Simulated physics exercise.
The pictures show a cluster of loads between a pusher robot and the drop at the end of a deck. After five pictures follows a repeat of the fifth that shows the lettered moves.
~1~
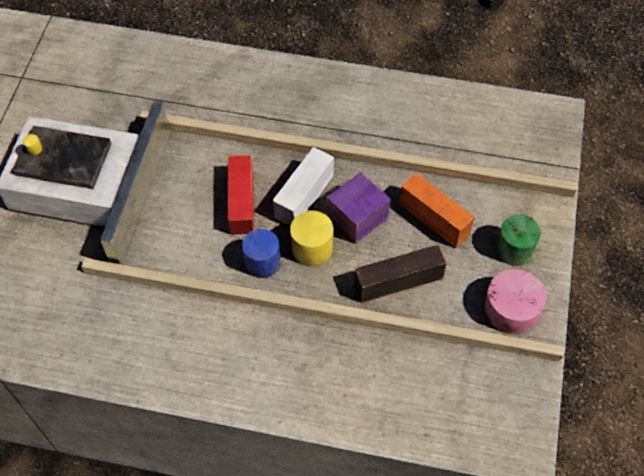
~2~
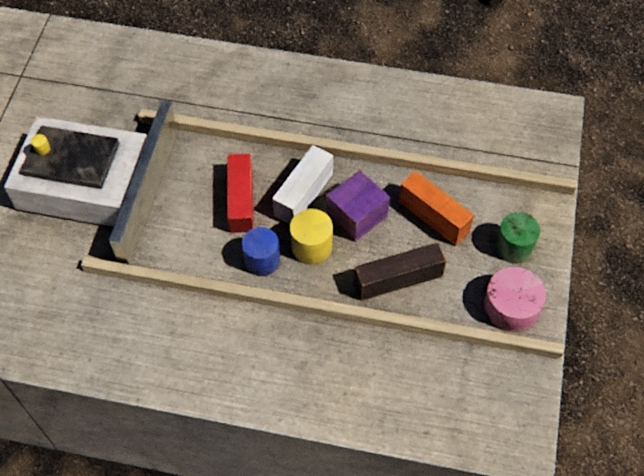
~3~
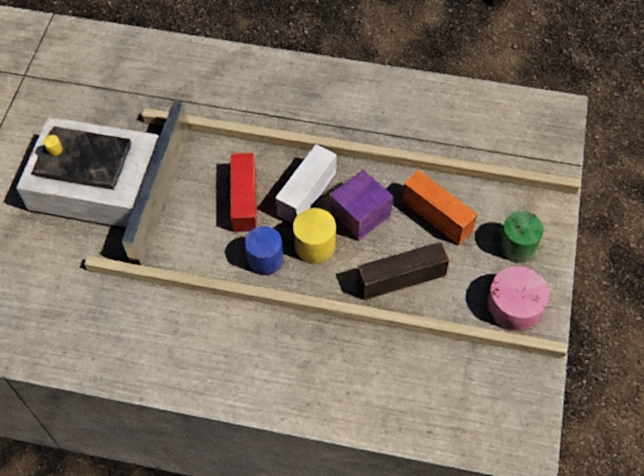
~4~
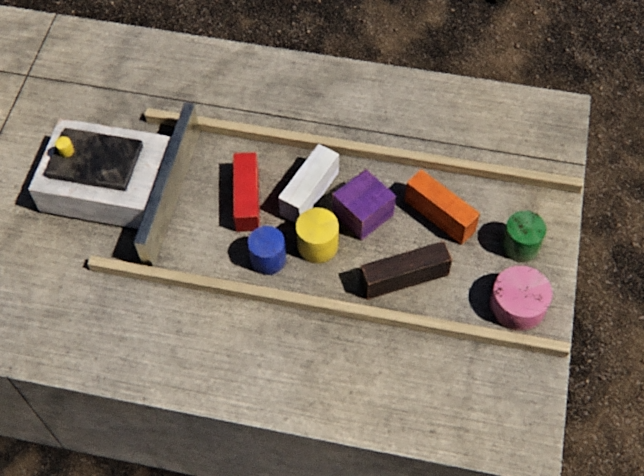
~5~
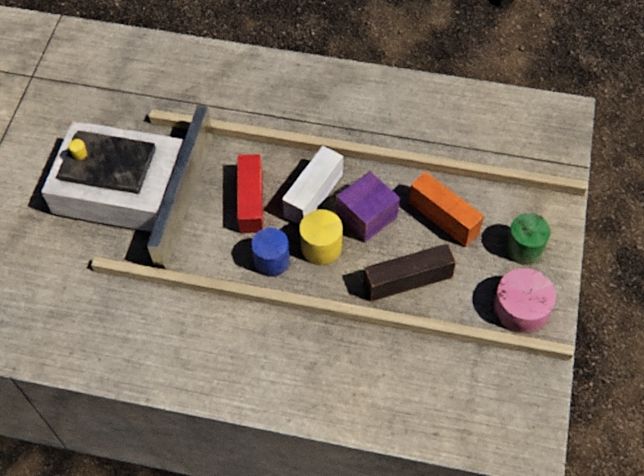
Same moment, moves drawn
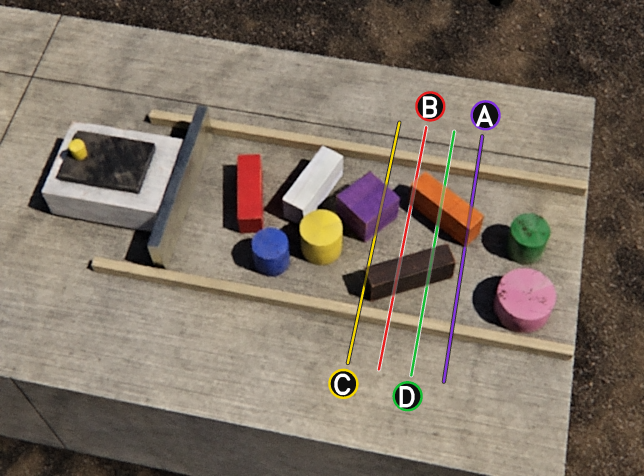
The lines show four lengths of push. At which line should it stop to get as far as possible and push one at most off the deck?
A.
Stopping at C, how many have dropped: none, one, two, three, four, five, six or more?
The count is none.
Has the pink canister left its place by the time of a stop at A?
Yes.
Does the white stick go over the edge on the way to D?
No.
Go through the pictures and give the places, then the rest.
In the first frame, yellow canister (312, 239); orange stick (436, 210); black bar (400, 273).
In the second frame, robot (77, 157); red stick (240, 193).
In the third frame, robot (90, 158); green canister (521, 237).
In the fourth frame, robot (101, 159); purple crate (364, 205).
In the fifth frame, robot (114, 162); yellow canister (321, 238); orange stick (446, 209); black bar (410, 272).
On the marked copy, A at (465, 250); B at (404, 239); C at (376, 234); D at (434, 244).
Following A. Soon after the start, robot (212, 179); blue canister (292, 258); white stick (328, 189).
Later, robot (313, 196); orange stick (489, 199); purple crate (459, 223).
In the end, robot (395, 210); green canister (583, 249); pink canister (563, 316); none fallen.
As for the rest, B is within the limit but short; C is within the limit but short; D is within the limit but short.
